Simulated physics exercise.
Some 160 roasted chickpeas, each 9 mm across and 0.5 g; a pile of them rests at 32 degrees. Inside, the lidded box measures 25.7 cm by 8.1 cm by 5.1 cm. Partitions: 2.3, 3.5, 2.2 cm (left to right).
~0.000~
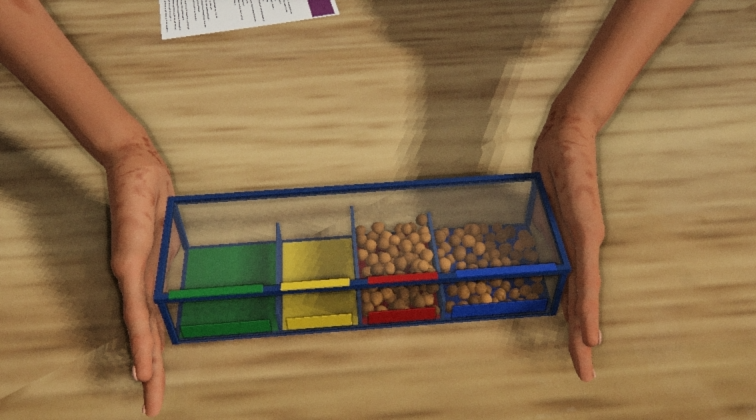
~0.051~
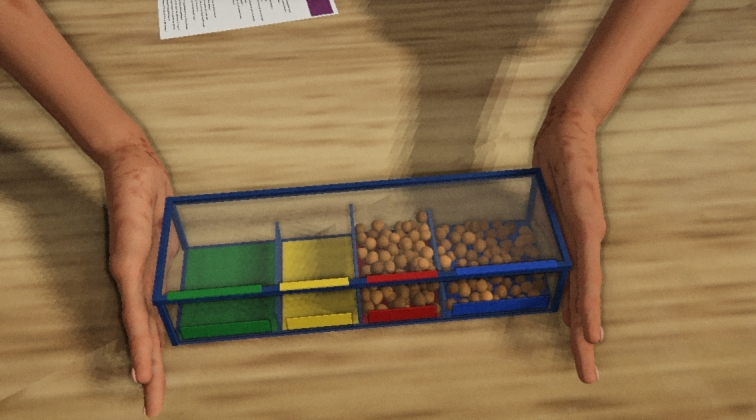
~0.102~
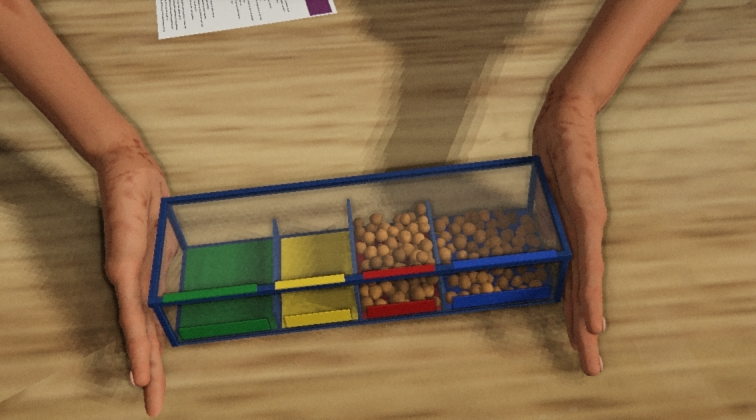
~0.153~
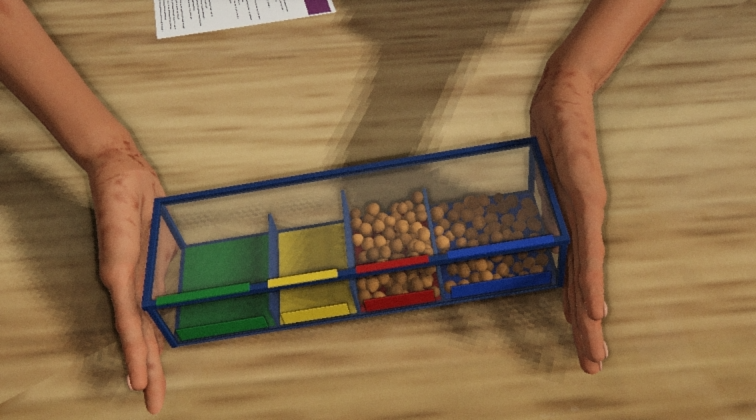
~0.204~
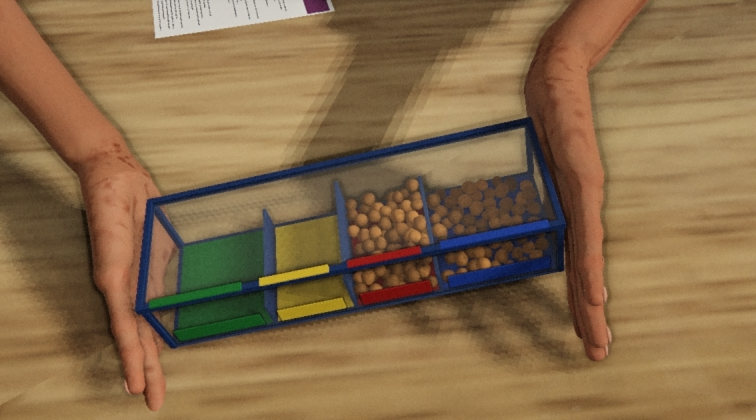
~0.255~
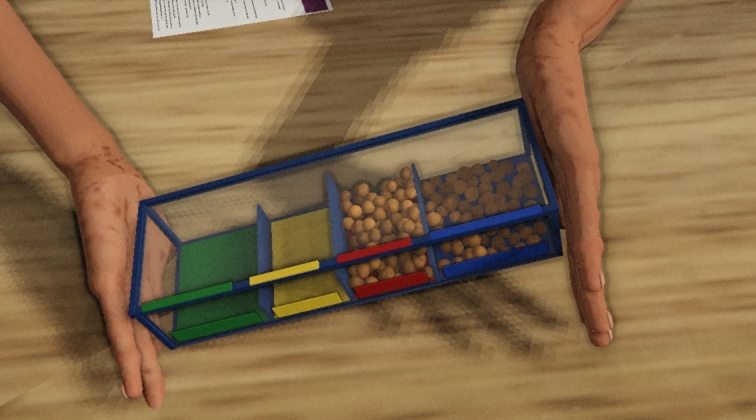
A clear box holding round beige balls tilts as two hands raise its right end.
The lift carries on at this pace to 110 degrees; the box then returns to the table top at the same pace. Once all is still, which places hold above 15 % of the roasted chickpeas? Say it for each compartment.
Red: Above, blue: Below, green: Above, yellow: Below.
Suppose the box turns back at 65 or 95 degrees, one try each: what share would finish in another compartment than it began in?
About 0 and 50 per cent.
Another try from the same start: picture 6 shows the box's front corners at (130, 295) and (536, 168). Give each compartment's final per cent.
Red 65, blue 5, green 20, yellow 10.
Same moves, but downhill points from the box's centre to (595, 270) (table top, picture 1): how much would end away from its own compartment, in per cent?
About 55 per cent.
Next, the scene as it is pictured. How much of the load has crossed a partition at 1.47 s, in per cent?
Roughly 35 per cent.
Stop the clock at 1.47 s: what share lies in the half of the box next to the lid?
Roughly 70 per cent.
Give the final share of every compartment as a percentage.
Red 65, blue 5, green 25, yellow 5.
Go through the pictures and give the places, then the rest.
The first frame shows box tilt 0 degrees, front corners at (161, 296) and (563, 267); red 55 %, blue 45 %.
The second frame shows box tilt 1 degrees, front corners at (160, 298) and (564, 263).
The third frame shows box tilt 4 degrees, front corners at (156, 300) and (564, 253), lowest corner left front.
The fourth frame shows box tilt 8 degrees, front corners at (150, 303) and (562, 238), lowest corner left front.
The fifth frame shows box tilt 12 degrees, front corners at (143, 306) and (558, 222), lowest corner left front.
The sixth frame shows box tilt 16 degrees, front corners at (137, 310) and (551, 207), lowest corner left front; red 55 %, blue 45 %. Its pace works out near 80 degrees a second.
After 1.47 s, tilt 110 degrees; red 70 %, blue 20 %, green 5 %, yellow 5 %.
After 2.28 s, tilt 50 degrees; red 65 %, blue 5 %, green 25 %, yellow 5 %.
After 3.11 s, tilt 0 degrees; red 65 %, blue 5 %, green 25 %, yellow 5 %.
At rest (3.8 s), red 65 %, blue 5 %, green 25 %, yellow 5 %.
